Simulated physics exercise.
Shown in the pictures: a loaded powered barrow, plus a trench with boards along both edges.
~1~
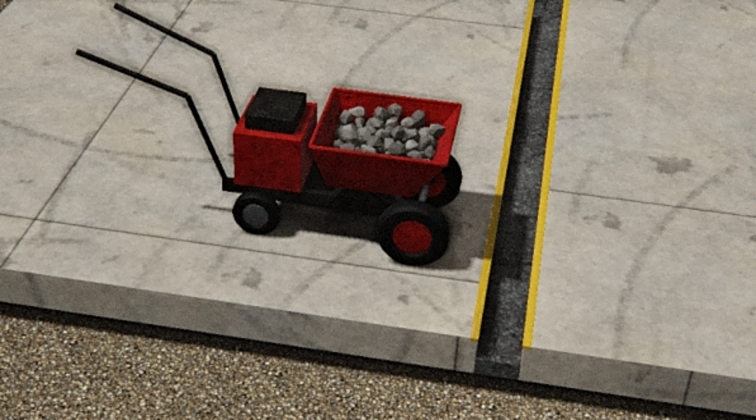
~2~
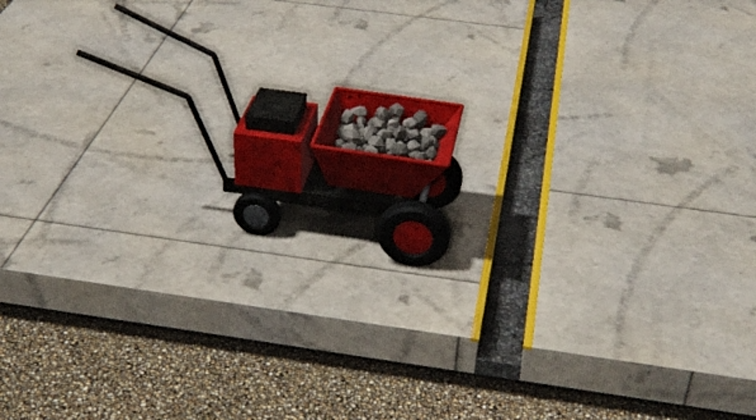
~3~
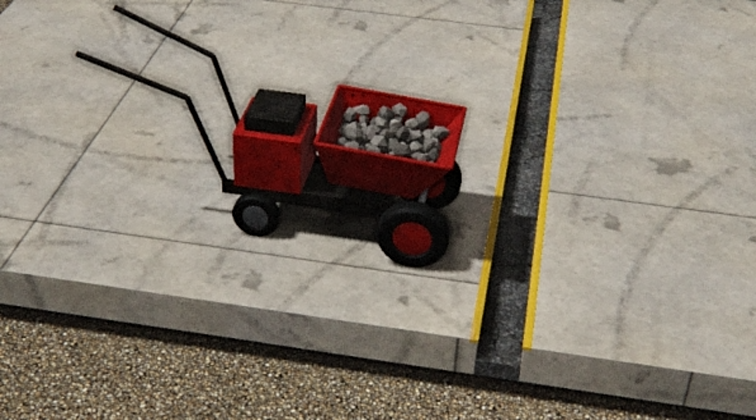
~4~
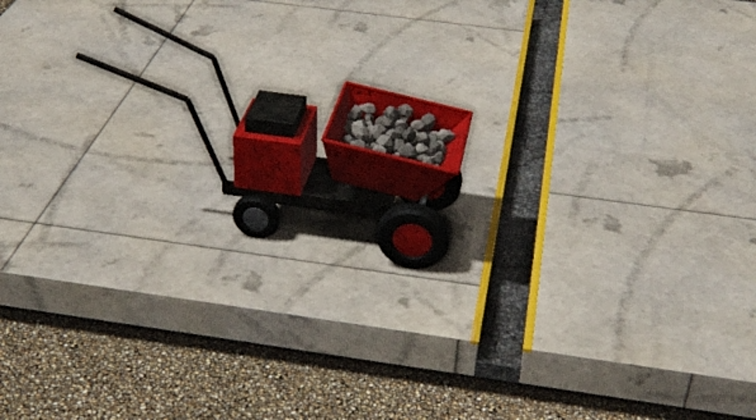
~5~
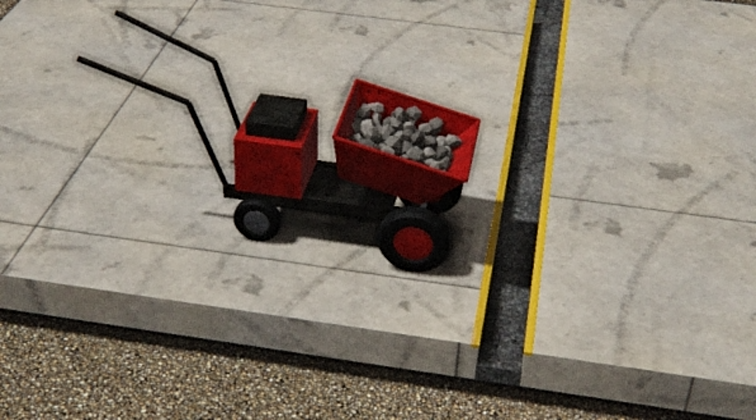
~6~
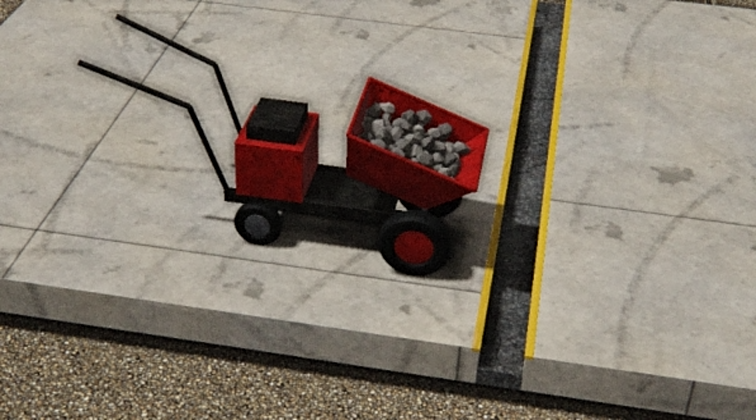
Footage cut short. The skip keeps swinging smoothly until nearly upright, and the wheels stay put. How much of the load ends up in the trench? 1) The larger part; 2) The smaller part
1.
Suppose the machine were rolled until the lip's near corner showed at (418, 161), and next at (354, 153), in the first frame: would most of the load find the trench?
At the earlier place the greater portion ends between the edges, at the later place the lesser portion.
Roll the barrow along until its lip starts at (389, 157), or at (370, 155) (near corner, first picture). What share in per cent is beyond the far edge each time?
0 % and 0 %.
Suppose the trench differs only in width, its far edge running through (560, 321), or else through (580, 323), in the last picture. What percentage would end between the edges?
100 %, give or take, and then 100 %.
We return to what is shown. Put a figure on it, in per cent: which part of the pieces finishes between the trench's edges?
Around 65 percent.
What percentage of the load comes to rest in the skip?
Roughly 0 per cent of the load.
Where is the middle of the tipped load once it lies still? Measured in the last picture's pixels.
Last view, centre at rest - approx. (527, 262).
Just after the last frame, skip tipped steeply; every one in the skip.
A moment on, skip tipped right over; the larger part in the skip; about a tenth in or heaped over the trench; about a tenth beyond it.
Further on, skip tipped right over; about a tenth in the skip; roughly half in or heaped over the trench; roughly a third beyond it.
When it is over, skip tipped right over; roughly two thirds in or heaped over the trench; roughly a third beyond it.
